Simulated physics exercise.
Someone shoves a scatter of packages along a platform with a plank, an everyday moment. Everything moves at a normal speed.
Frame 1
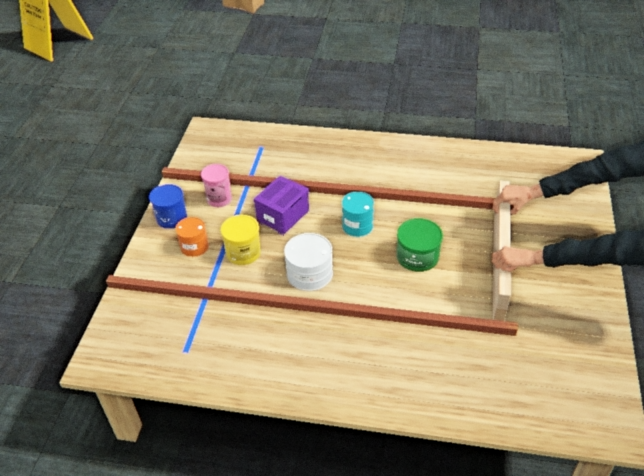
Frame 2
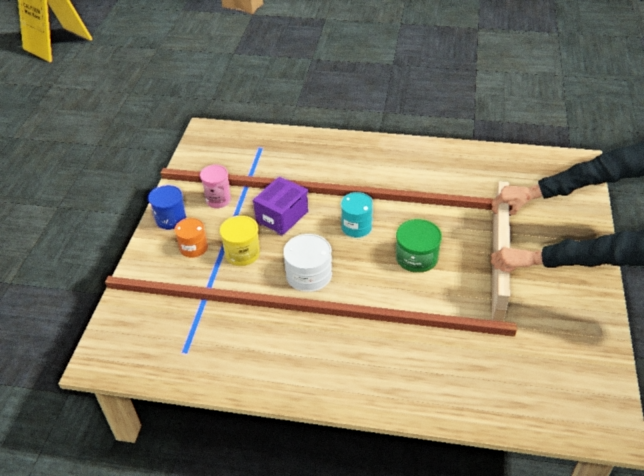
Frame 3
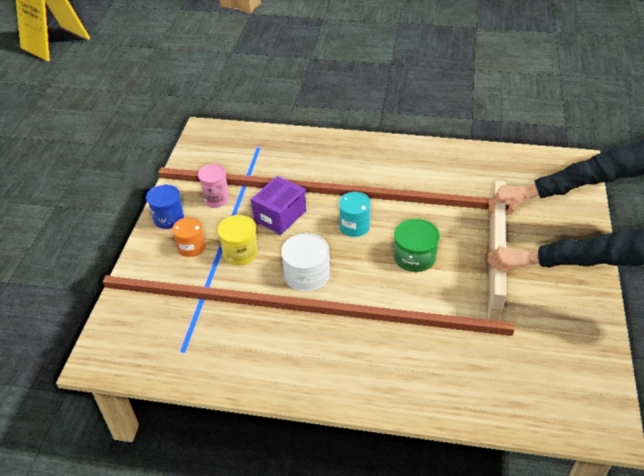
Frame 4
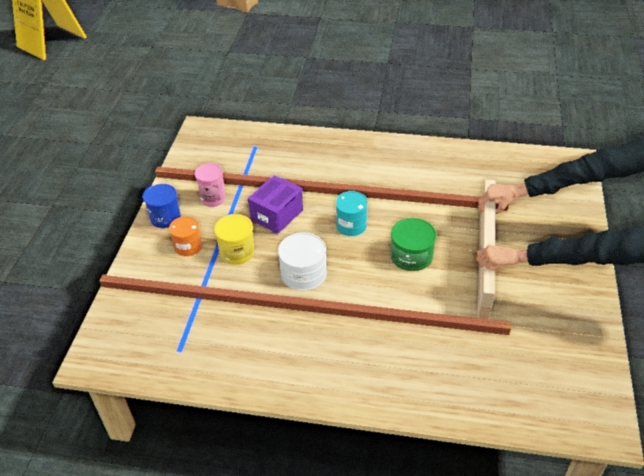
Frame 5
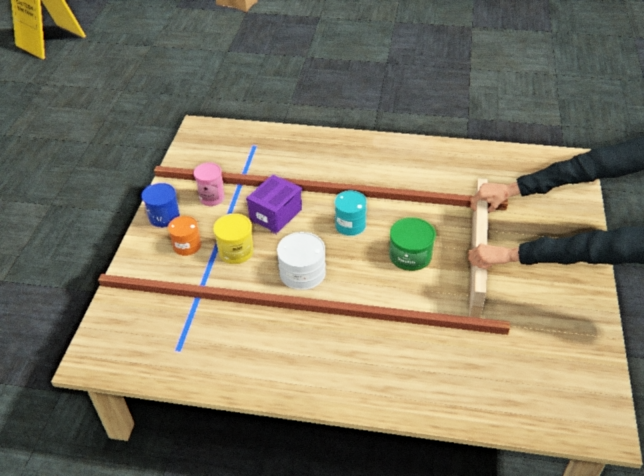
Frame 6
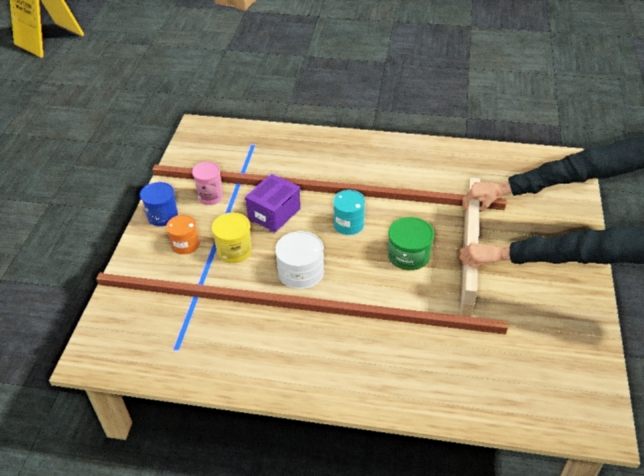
Two hands slide a wooden plank slightly left along a table toward scattered colourful containers.
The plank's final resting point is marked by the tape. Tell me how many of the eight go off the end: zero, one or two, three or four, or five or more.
The answer is zero.
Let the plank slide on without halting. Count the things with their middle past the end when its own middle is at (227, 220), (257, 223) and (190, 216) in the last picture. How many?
Per position: 0 / 0 / 3.
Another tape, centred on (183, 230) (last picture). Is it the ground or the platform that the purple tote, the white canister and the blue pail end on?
Looking at each in turn, the purple tote is still there, the white canister is still there, and the blue pail is gone.
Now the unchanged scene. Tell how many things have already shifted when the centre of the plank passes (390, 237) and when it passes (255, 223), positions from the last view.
At the first spot 1, then 7.
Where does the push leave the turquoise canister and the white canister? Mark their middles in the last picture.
Taking them in turn, first comes (215, 191), then (185, 250).
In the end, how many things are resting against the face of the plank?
Number in contact with it: 3.
Early on, none off yet; blue pail at rest near (160, 204); orange canister at rest near (183, 235); pink pail at rest near (208, 184).
A while later, none off yet; blue pail at rest near (160, 204); orange canister travelled a little near (174, 234); pink pail travelled a little near (199, 182).
Finally, the number that fall off is zero.
